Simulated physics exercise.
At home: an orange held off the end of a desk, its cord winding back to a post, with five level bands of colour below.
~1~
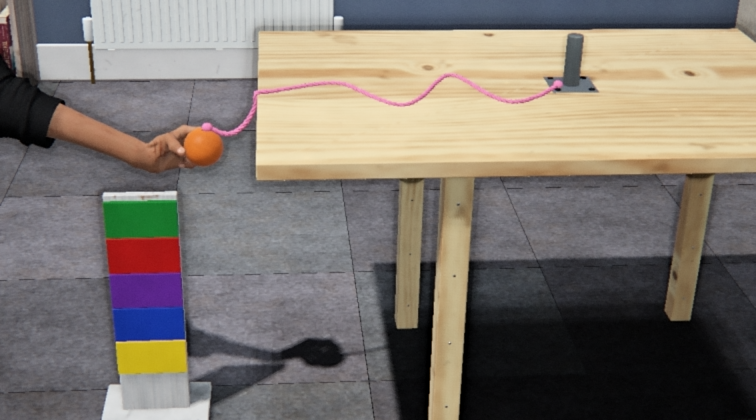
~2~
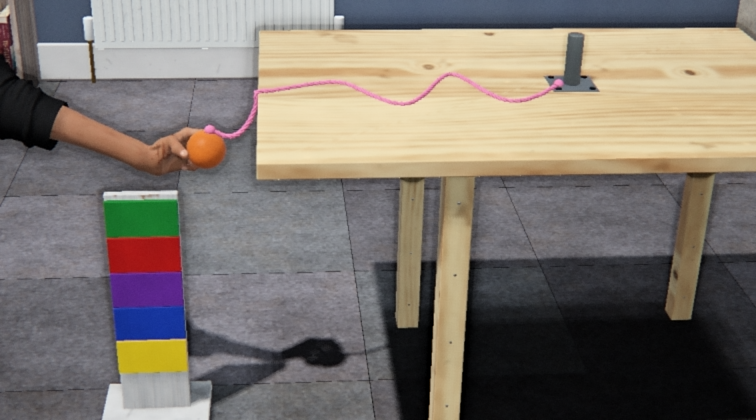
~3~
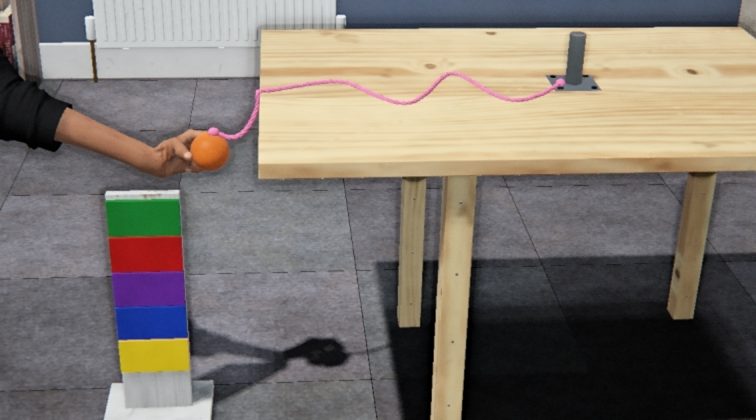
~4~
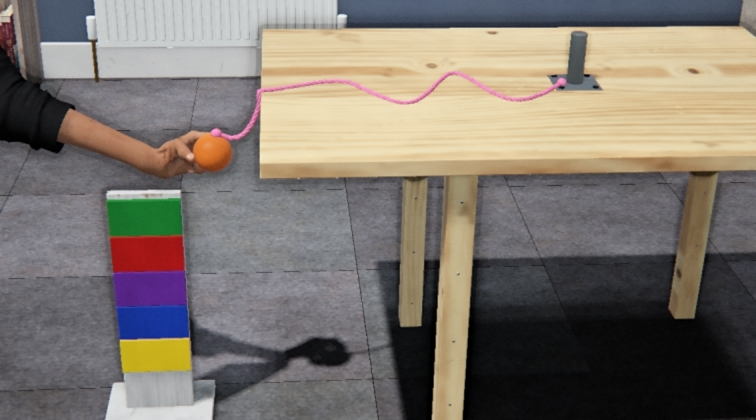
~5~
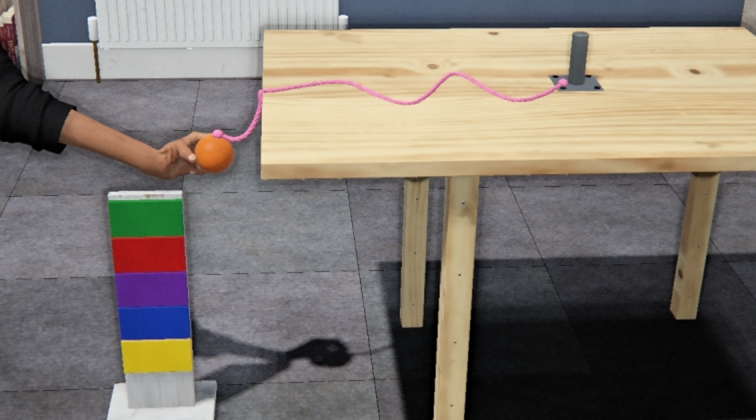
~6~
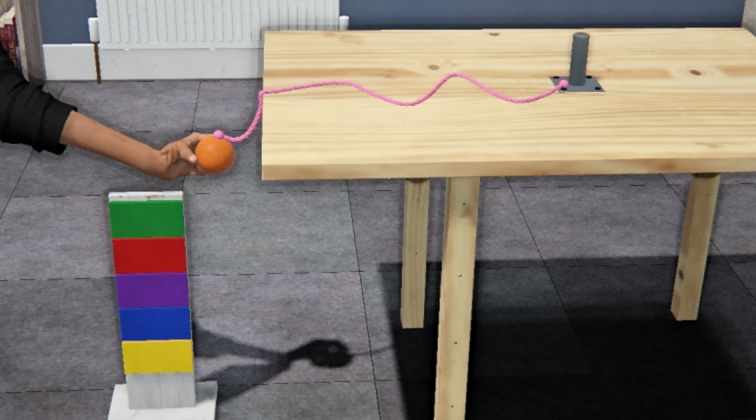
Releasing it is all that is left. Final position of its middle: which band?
Band: Blue.
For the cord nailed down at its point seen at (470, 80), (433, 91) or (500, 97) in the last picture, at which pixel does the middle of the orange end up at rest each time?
In order: (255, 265), then (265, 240), then (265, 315).
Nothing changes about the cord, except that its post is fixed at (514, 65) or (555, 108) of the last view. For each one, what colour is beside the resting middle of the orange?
Yellow; yellow.
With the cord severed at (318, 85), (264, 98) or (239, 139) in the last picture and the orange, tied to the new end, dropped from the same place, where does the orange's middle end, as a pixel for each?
First (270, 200), then (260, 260), then (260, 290).
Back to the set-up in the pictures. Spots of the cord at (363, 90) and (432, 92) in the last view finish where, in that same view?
Final spots: (263, 133), then (334, 92).
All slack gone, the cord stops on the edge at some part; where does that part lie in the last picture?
Check around (384, 99) - that's where it is.
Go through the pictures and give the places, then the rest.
Orange (203, 147); green (141, 221); red (144, 256); purple (146, 292); blue (149, 326); yellow (152, 358), in the first frame.
Orange (206, 149); cord through (535, 97) (471, 83) (427, 92) (363, 91) (284, 89), in the second frame.
Orange (210, 152), in the third frame.
Orange (213, 153); cord through (538, 96) (474, 81) (430, 91) (366, 90) (287, 88), in the fourth frame.
Orange (214, 154), in the fifth frame.
Orange (215, 155); cord through (540, 97) (476, 83) (433, 92) (368, 91) (289, 89), in the sixth frame.
Soon after, orange near (231, 315); level with blue.
After that, orange near (305, 309); level with blue.
And then, orange near (249, 318); level with blue.
In the end, orange near (271, 316); level with blue. The blue one.
